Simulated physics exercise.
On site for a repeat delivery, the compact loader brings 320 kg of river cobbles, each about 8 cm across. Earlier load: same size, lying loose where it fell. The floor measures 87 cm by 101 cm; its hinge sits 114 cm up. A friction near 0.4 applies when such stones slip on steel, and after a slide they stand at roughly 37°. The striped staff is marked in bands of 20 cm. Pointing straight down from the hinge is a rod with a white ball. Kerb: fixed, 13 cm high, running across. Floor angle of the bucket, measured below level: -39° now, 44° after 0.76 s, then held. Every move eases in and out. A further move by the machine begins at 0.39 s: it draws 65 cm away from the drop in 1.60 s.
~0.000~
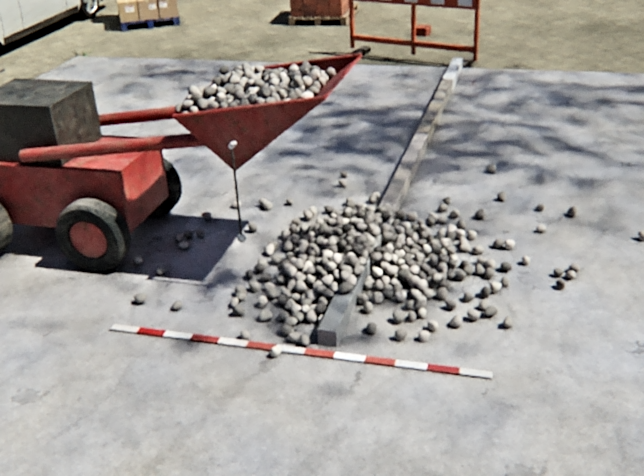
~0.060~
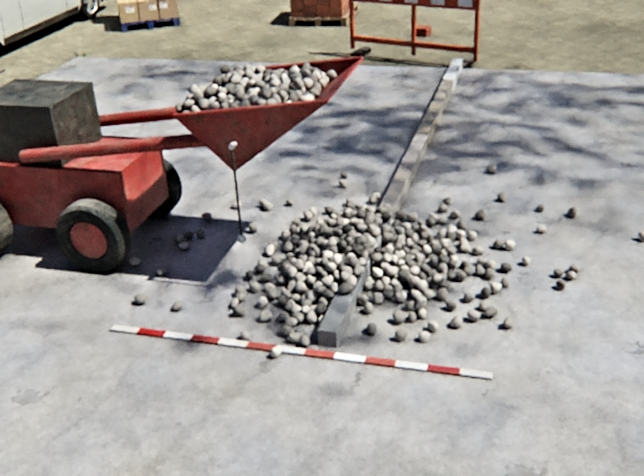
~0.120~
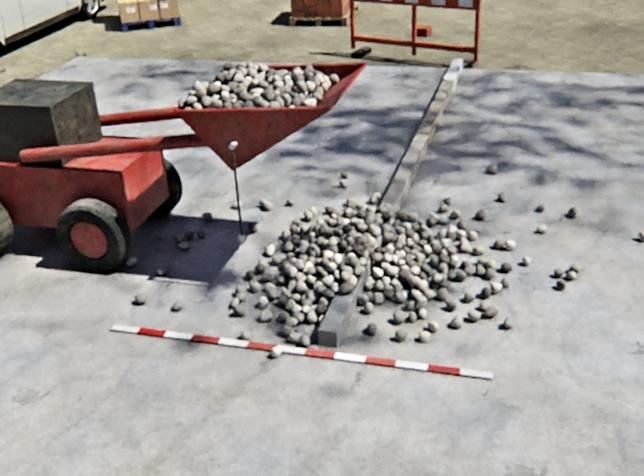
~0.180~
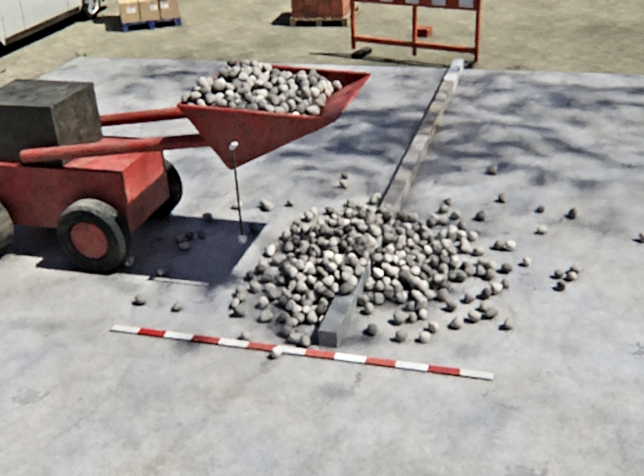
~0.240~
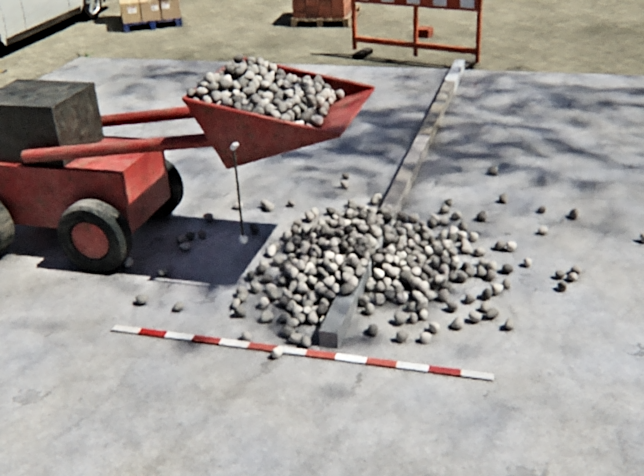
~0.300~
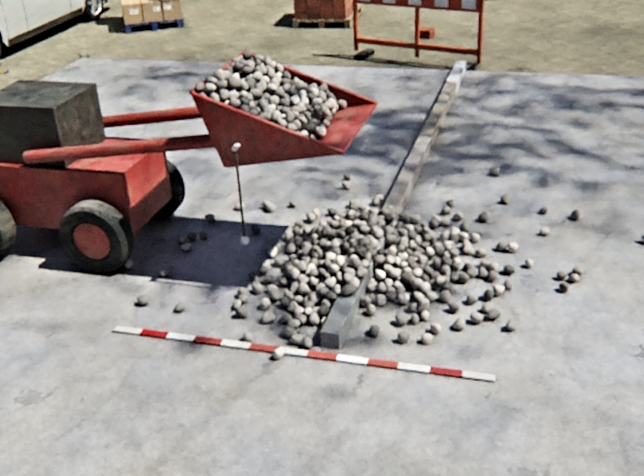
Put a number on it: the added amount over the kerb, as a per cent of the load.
25 percent, roughly.
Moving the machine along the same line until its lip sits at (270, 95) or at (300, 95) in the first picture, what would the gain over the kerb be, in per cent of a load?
Near 0 in a hundred, then near 10 in a hundred.
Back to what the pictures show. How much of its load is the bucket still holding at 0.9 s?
Held: Around 55 % of the load.
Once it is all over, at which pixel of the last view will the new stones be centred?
Their centre rests close to (332, 248).
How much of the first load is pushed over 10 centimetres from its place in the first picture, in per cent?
Near 15 per cent, I reckon.
After 0.6 s the floor is at 31°; in per cent of one load, 99 in the bucket, 68 on this side of the kerb, 35 over the kerb; the foremost stones are at (573, 249).
After 0.9 s the floor is at 44°; in per cent of one load, 53 in the bucket, 114 on this side of the kerb, 35 over the kerb; the foremost stones are at (573, 249).
After 2.4 s the floor is at 44°; in per cent of one load, 0 in the bucket, 142 on this side of the kerb, 60 over the kerb; the foremost stones are at (573, 249).
After 4.9 s the floor is at 44°; in per cent of one load, 0 in the bucket, 142 on this side of the kerb, 60 over the kerb; the foremost stones are at (573, 249). Net gain over the kerb, 25.
